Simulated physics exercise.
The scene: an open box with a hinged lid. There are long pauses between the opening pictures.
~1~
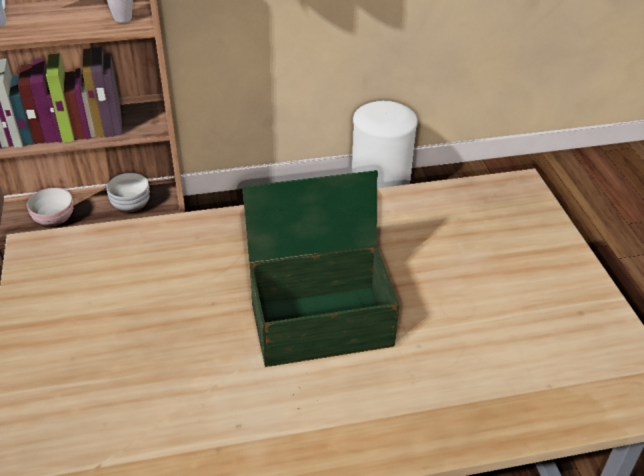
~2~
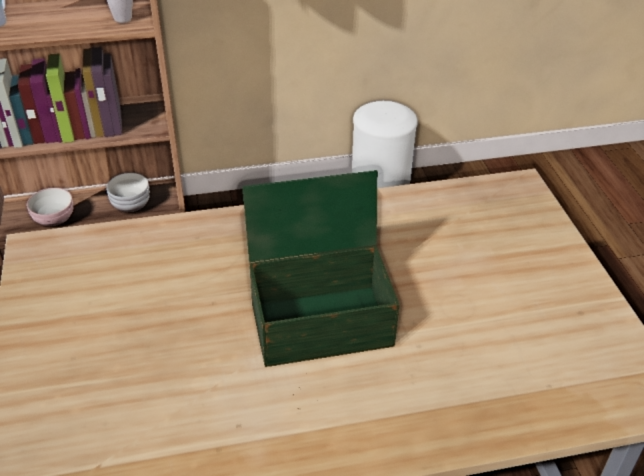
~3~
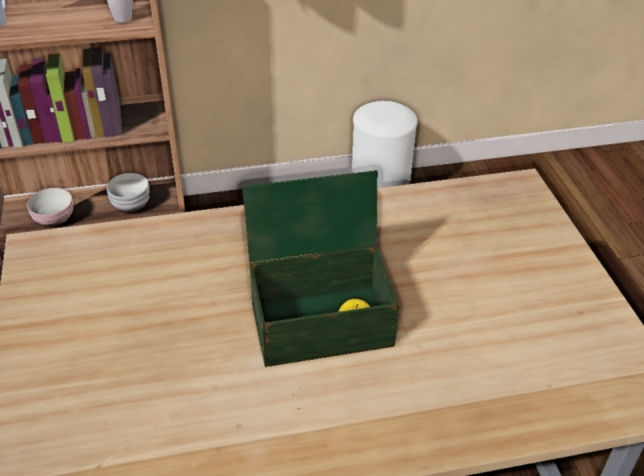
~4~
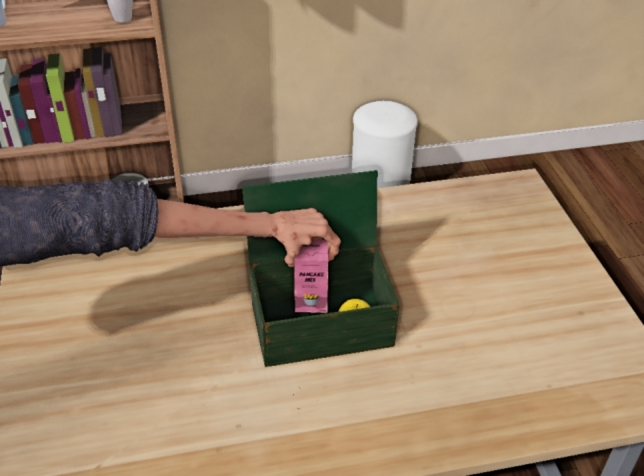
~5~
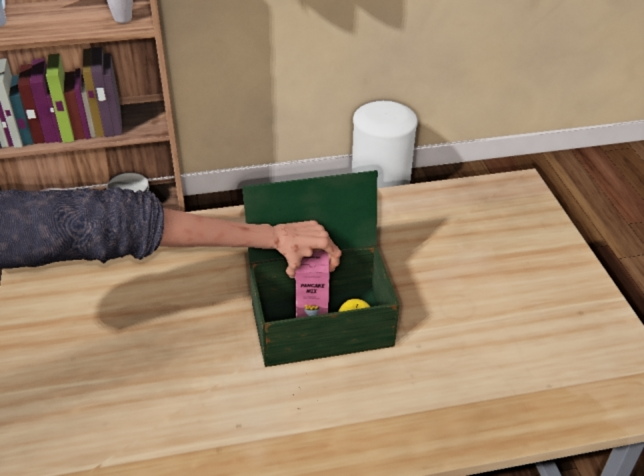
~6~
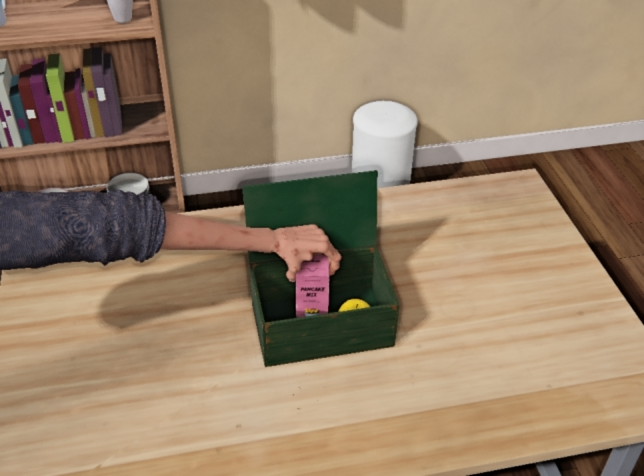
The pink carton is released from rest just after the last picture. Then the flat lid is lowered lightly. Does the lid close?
Here the lid will not close.
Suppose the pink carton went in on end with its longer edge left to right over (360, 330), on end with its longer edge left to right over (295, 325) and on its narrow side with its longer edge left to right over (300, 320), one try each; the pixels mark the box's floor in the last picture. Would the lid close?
In the first case it is held up; in the second case it will not close; in the third case it sits on the rim.
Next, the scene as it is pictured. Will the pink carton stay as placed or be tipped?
The pink carton stays as placed.
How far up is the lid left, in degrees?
About 40°.
Then, 1.10 s on from there, lid starting down.
Then, 1.50 s on from there, lid 63° above the rim.
Then, 2.90 s on from there, lid 42° above the rim.
In the end, lid 38° above the rim; both unmoved. At the end, from the last picture's camera, pink carton near (312, 295).
